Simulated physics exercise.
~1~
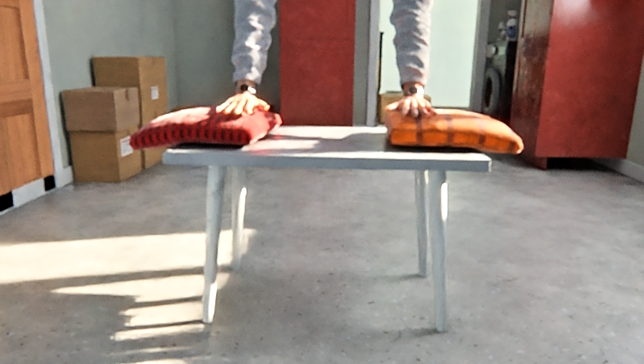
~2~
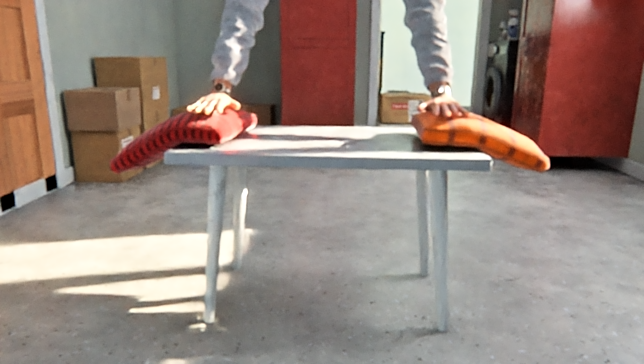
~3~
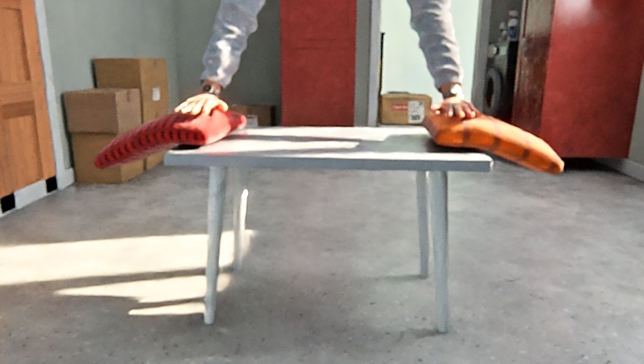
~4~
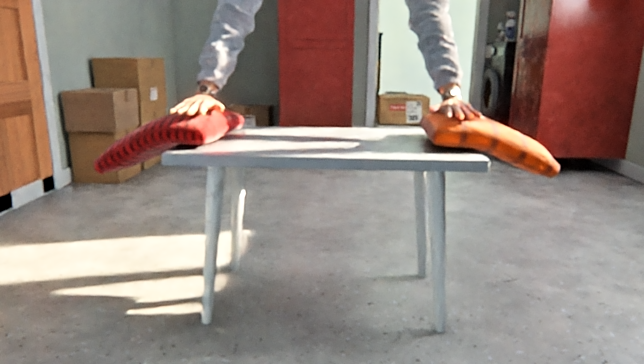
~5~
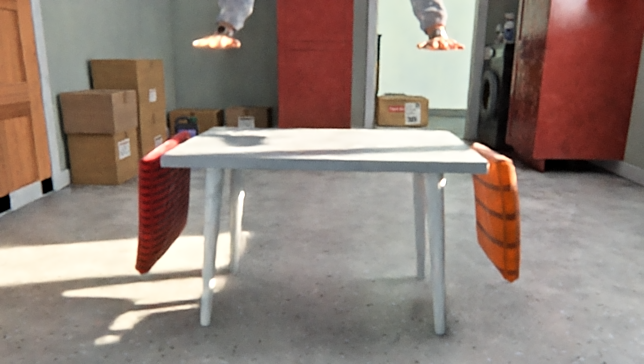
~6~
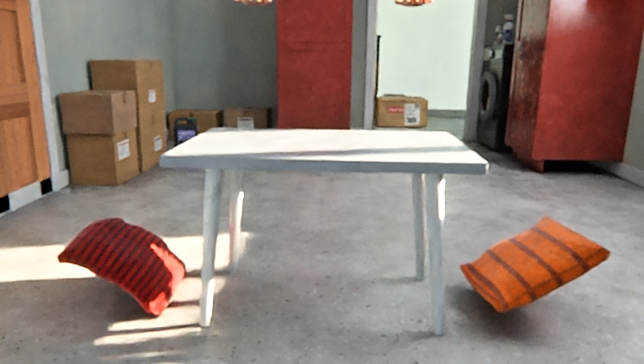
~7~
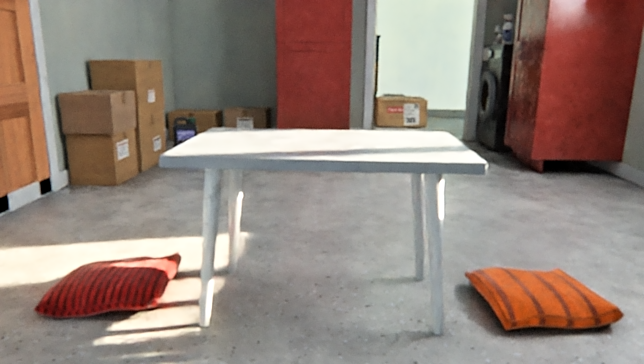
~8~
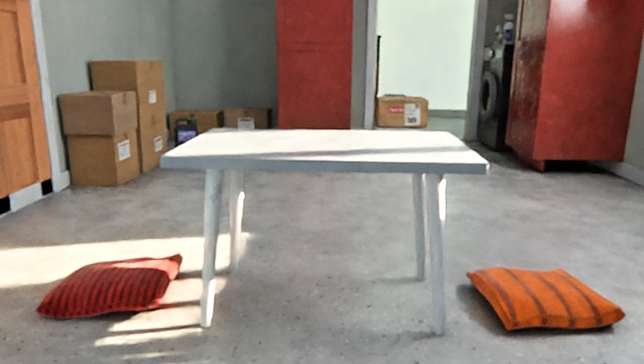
In a grey-walled room with a concrete floor, a slightly swaying camera faces a pale table, with cardboard boxes stacked behind it on the left and red cabinets at the back and right. Two hands rest on a striped red cushion at the table's left end and a striped orange cushion at its right end. The hands slide the cushions outward until both stick out well past the edges and droop. The hands then lift away, and both cushions tip down over the ends and fall. They finish lying flat on the floor on either side of the bare table.
